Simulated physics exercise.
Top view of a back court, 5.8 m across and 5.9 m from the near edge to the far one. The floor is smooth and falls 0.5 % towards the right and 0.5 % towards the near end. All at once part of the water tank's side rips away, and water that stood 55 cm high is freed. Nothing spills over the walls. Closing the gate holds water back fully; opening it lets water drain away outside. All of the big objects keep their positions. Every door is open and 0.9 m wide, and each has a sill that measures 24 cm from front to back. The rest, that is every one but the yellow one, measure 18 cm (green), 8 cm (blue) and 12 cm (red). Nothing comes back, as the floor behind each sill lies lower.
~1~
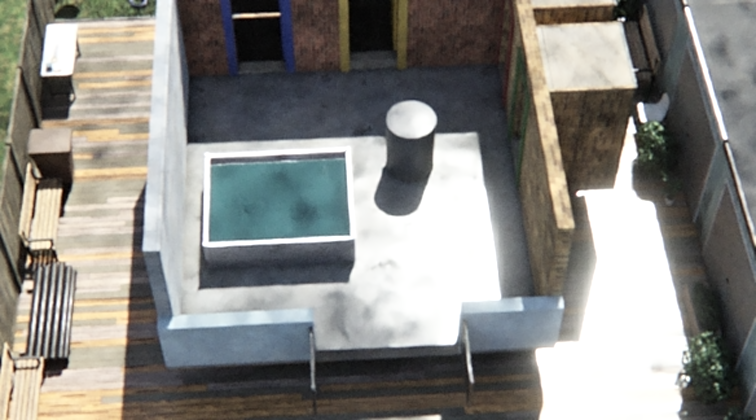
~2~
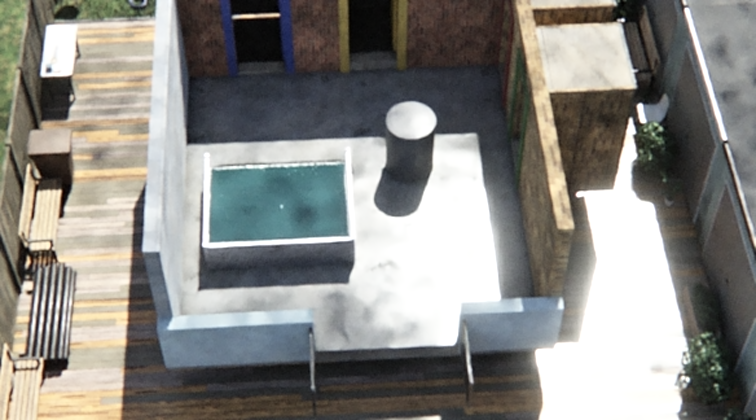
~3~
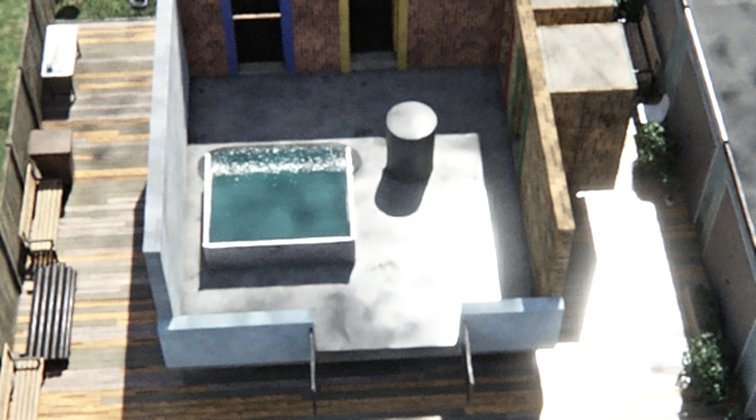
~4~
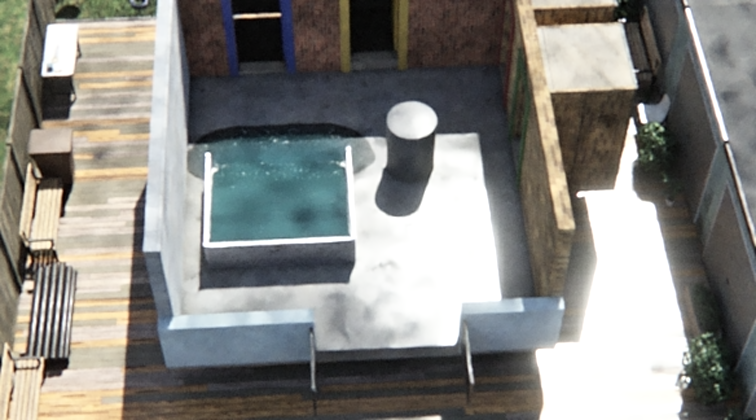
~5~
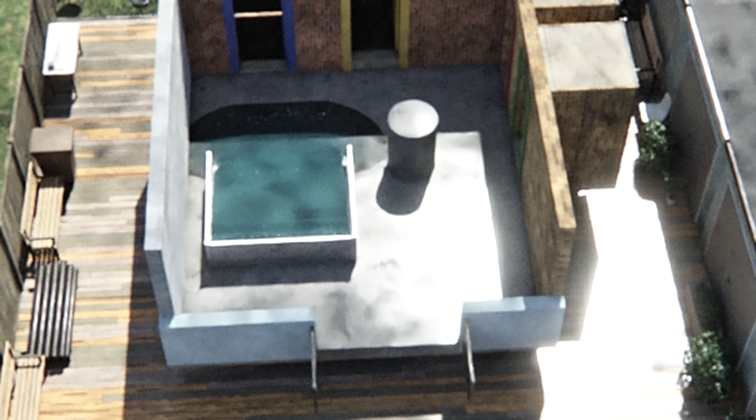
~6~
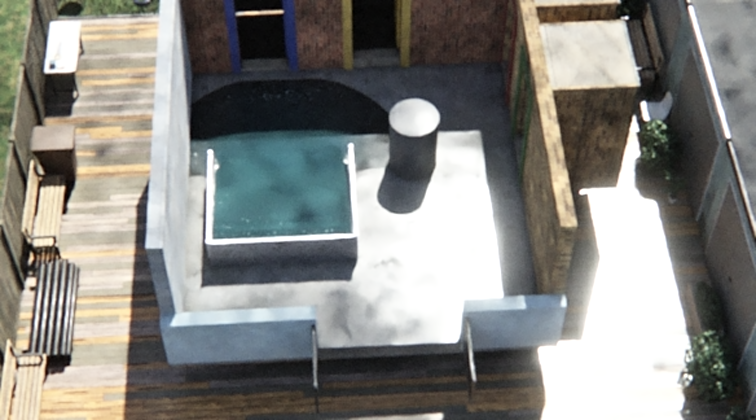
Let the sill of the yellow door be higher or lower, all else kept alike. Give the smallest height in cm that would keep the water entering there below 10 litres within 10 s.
Roughly 17 cm.
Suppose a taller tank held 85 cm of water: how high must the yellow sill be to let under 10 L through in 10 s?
The step needs to be some 27 cm.
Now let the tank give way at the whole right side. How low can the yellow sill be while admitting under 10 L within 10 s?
Roughly 7.0 cm.
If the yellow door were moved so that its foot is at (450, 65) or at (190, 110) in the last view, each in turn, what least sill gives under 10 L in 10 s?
10.0 and 20 cm.
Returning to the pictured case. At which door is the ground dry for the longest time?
The green one comes last.
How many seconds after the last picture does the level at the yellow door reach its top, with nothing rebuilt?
Approximately 1.4 s.
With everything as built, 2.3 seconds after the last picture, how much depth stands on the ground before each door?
In cm: Green 0, blue 23, red 24, yellow 16.
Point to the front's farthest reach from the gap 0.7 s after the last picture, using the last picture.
Front tip: Approx. (405, 70) px.
Then, 0.7 s after the last picture water covers 30 % of the floor, deepest (34 cm) near (193, 78); 16 cm at the yellow door, 0 litres in over its 22 cm sill.
Then, 2.3 s after the last picture water covers 40 % of the floor, deepest (26 cm) near (502, 73); 16 cm at the yellow door, 0 litres in over its 22 cm sill.
Then, 9.3 s after the last picture water covers 95 % of the floor, deepest (10 cm) near (542, 325); 6 cm at the yellow door, 1 litre in over its 22 cm sill.
At the yellow door as built, the water peaked near 21 cm, 1.3 s after the last picture.
With a sill of 14.5 cm, 20 litres would have come in within the 10 s; with 19.5 cm, 3 litres. So under 10 litres takes about 17 cm.
